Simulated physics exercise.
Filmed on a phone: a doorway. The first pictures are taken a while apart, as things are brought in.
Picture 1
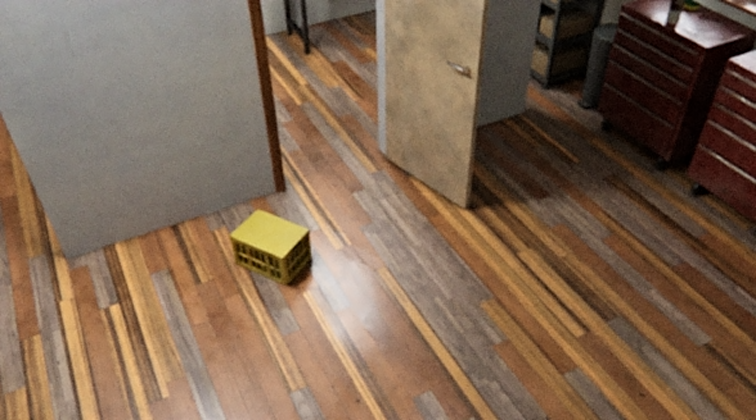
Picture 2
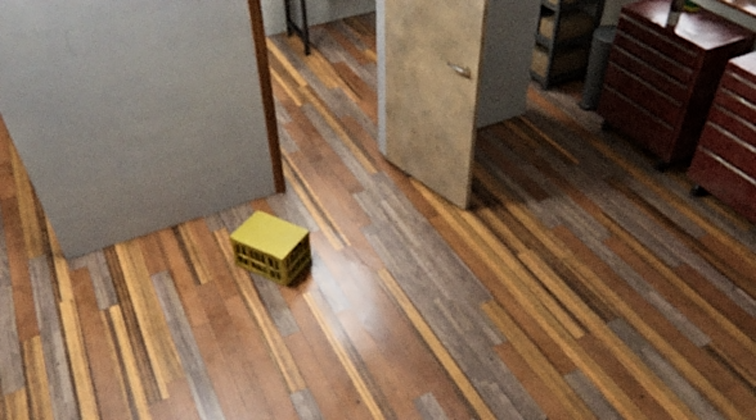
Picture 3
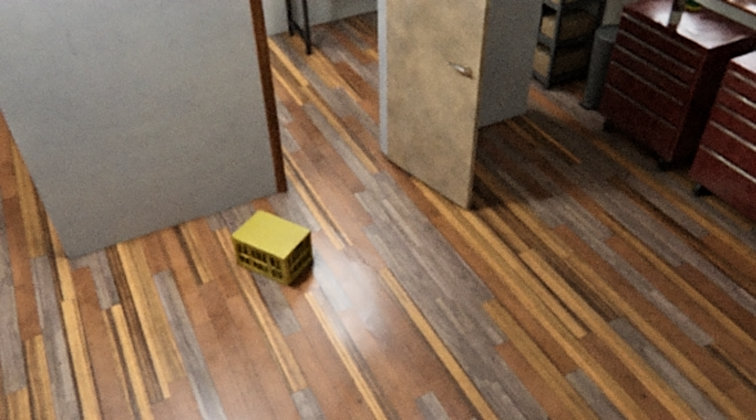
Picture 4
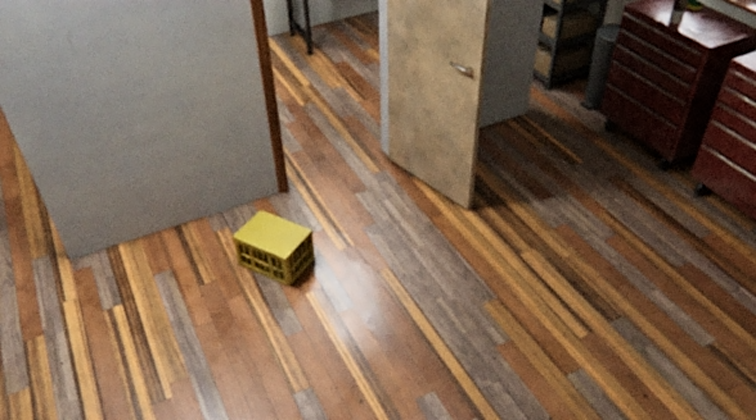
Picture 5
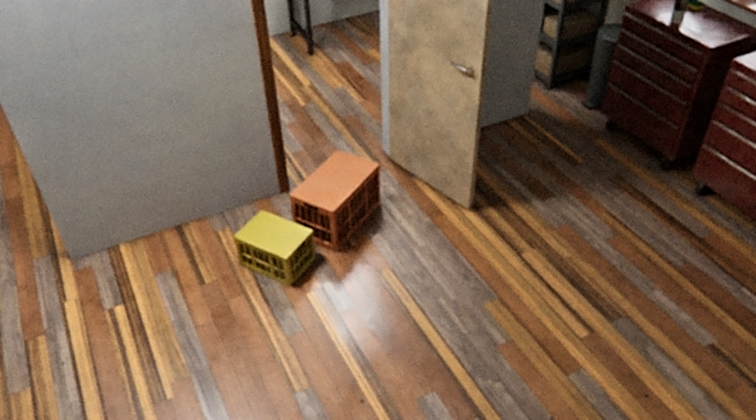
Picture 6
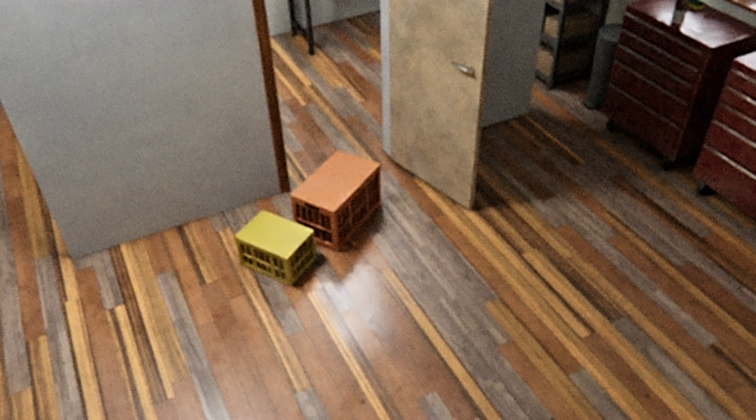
A door stays wide open as an orange chest appears beside a yellow crate.
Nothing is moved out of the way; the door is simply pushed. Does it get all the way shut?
As it turns out, it jams.
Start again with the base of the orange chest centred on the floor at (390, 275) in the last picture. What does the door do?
Then it closes.
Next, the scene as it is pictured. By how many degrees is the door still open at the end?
About 40°.
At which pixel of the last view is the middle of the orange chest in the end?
Around (324, 199).
Then, 0.90 s after the last picture, door at 79°.
Then, 1.40 s after the last picture, door at 52°; orange chest slid a little near (334, 200).
At rest, door at 42°; both in place. Seen from the same camera at the end, orange chest near (324, 199).
